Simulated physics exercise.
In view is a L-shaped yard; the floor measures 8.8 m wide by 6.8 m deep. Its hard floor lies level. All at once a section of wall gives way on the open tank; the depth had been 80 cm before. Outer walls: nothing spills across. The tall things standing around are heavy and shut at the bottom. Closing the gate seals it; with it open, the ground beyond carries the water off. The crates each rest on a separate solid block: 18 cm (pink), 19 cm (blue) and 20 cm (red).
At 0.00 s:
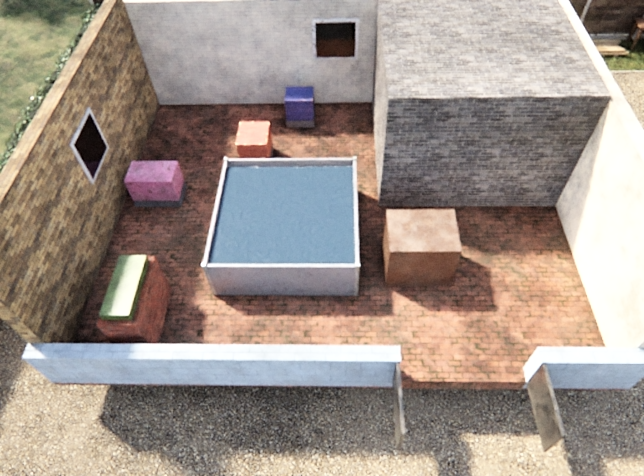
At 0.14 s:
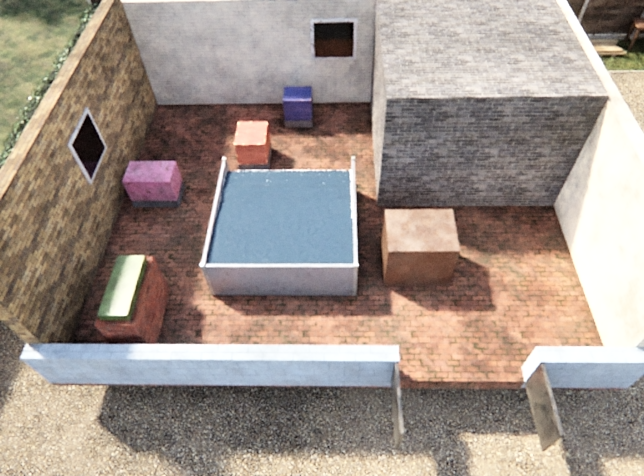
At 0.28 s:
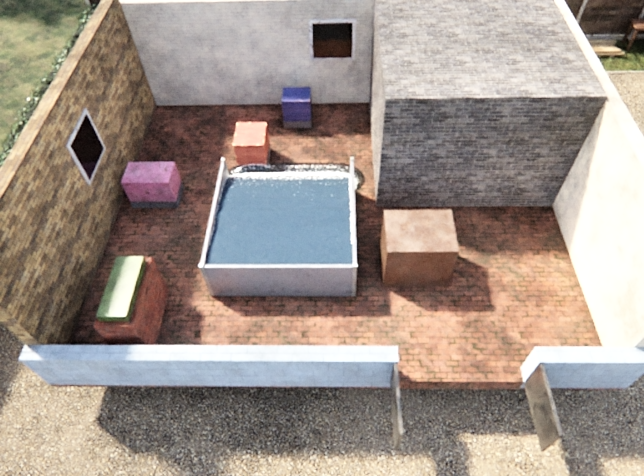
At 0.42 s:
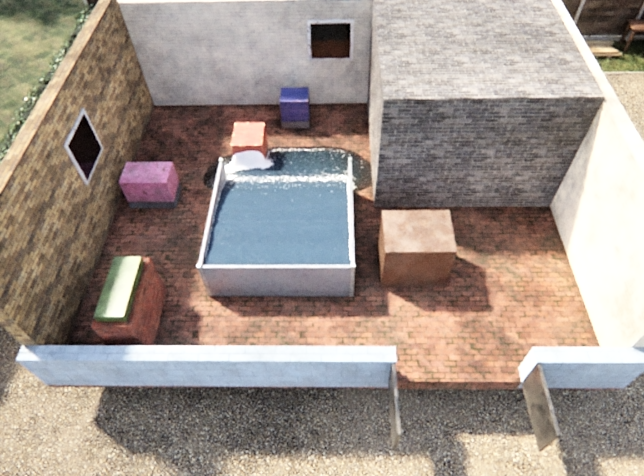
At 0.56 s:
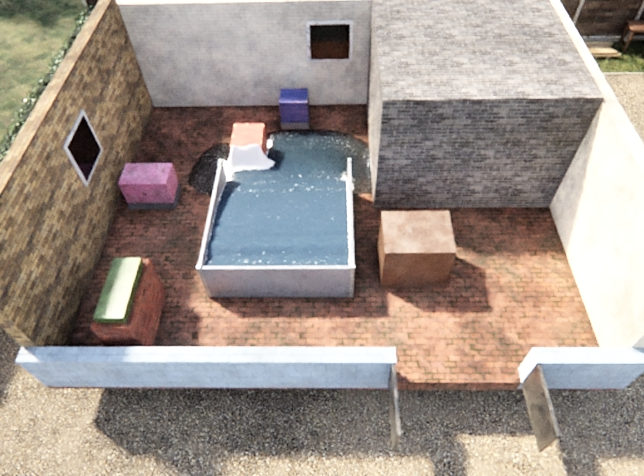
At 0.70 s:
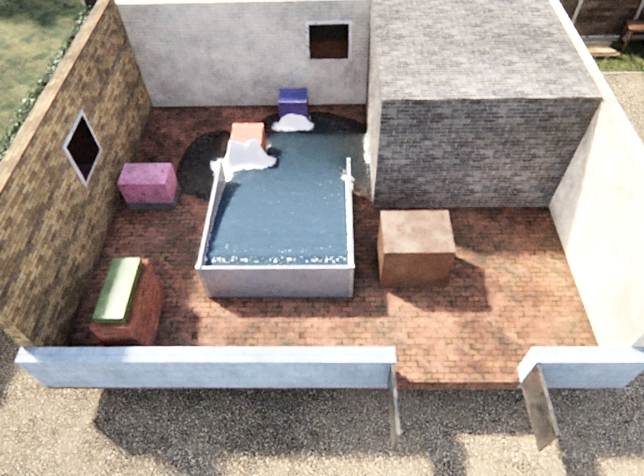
At the start, a square tank of still blue water stands in a walled brick-floored yard among several coloured crates. Its back wall gives way, and water pours out across the floor behind it, spreading sideways, foaming white around the orange crate and then reaching the blue one.
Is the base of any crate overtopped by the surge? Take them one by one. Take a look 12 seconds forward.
The pink crate is overtopped; the blue crate is overtopped; the red crate is overtopped.
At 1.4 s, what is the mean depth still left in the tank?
I'd put the average depth near 44 cm.
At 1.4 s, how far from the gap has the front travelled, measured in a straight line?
Distance: Approx. 4.6 m.
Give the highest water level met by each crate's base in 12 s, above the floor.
Pink 48 cm, blue 55 cm, red 91 cm at the peak.
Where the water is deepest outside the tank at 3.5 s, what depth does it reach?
Max depth: About 50 centimetres.
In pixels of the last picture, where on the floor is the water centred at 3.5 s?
Centre: Roughly (265, 166) px.
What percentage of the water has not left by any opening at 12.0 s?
About 96 percent of the water remains.
After 1.4 s water covers 35 % of the floor and is deepest (68 cm) near (365, 107); pink plinth reached, blue plinth reached, red plinth reached.
After 2.2 s water covers 40 % of the floor and is deepest (63 cm) near (358, 107); pink plinth reached, blue plinth reached, red plinth reached.
After 3.5 s water covers 50 % of the floor and is deepest (50 cm) near (152, 110); pink plinth reached, blue plinth reached, red plinth reached.
After 7.0 s water covers 80 % of the floor and is deepest (24 cm) near (196, 109); pink plinth reached, blue plinth reached, red plinth reached.
After 12.0 s water covers 100 % of the floor and is deepest (20 cm) near (151, 134); highest at the pink plinth 48 cm, highest at the blue plinth 55 cm, highest at the red plinth 91 cm.
